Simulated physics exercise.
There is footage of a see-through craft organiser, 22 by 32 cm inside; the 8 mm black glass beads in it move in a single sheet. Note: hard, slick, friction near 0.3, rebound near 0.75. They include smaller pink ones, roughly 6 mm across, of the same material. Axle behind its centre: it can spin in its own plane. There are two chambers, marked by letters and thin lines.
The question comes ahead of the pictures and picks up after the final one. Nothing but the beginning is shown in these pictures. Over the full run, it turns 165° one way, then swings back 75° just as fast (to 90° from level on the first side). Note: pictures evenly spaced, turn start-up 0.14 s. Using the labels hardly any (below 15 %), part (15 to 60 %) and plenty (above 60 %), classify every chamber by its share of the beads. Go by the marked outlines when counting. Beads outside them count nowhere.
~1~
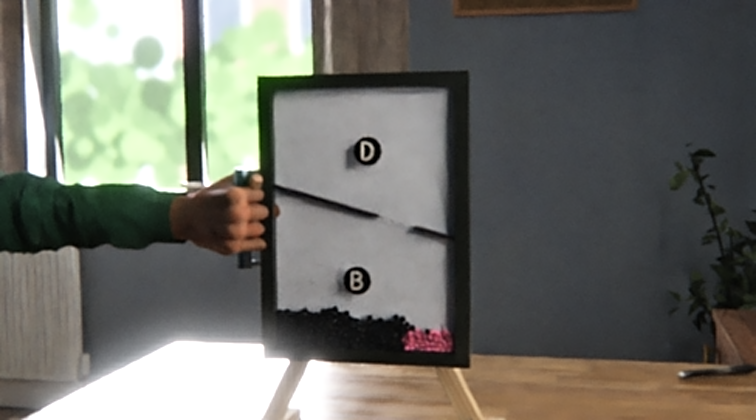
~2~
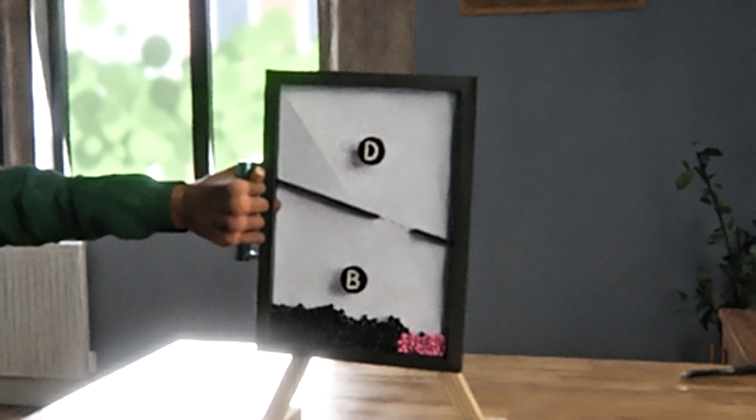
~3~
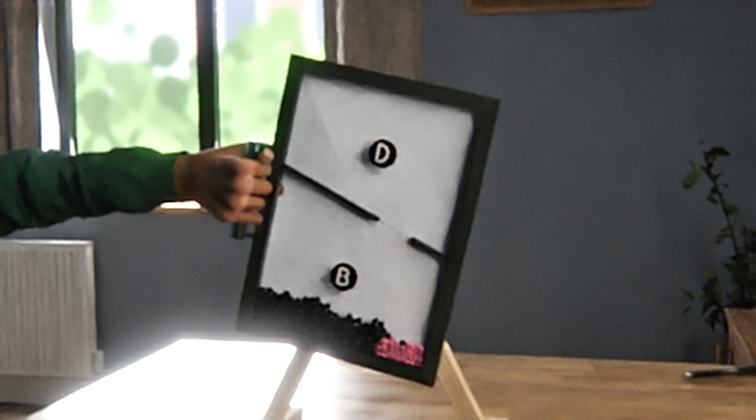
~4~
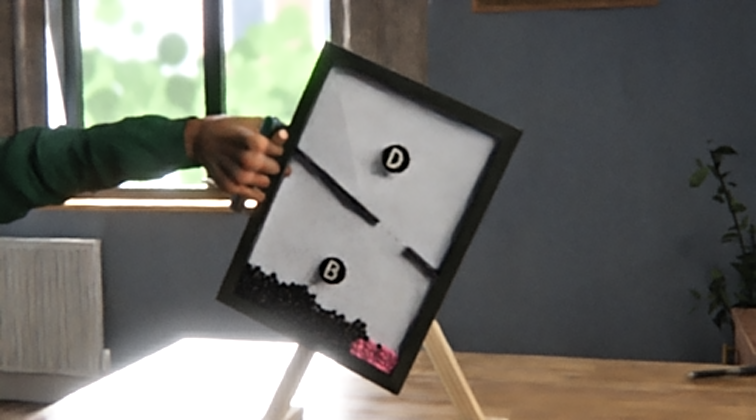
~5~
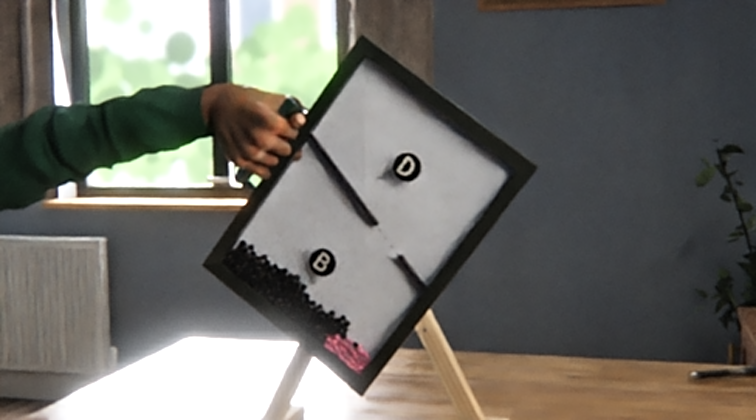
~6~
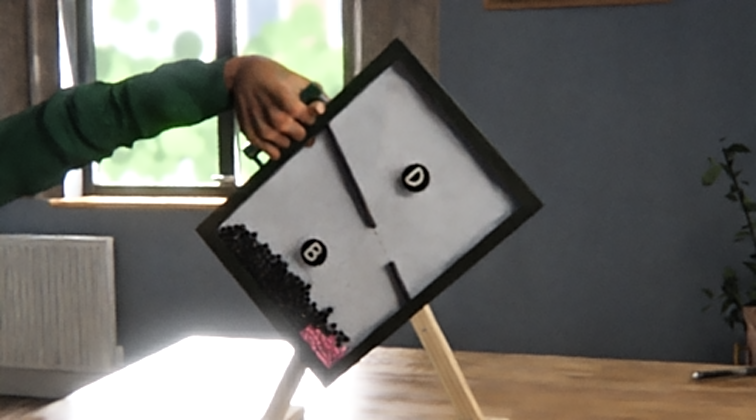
B is part; D is plenty.
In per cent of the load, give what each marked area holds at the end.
Chamber B: 30; chamber D: 70.
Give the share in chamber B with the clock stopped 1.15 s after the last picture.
I'd put it around 35 in a hundred.
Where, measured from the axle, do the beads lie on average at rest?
About 4 cm right and 9 cm below.
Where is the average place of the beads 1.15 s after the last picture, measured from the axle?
Some 1 cm right and 10 cm below.
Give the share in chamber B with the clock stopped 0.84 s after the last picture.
70 %.
Then, 0.84 s after the last picture, it stands 165° clockwise; the beads' middle is 7 cm left of and level with the centre; B 70 %, D 30 %.
Then, 1.15 s after the last picture, it stands 128° clockwise; the beads' middle is 1 cm right of and 10 cm below the centre; B 35 %, D 65 %.
Then, 1.48 s after the last picture, it stands 90° clockwise; the beads' middle is 7 cm right of and 8 cm below the centre; B 30 %, D 70 %.
At rest 2.5 s after the last picture, it stands 90° clockwise; B 30 %, D 70 %.
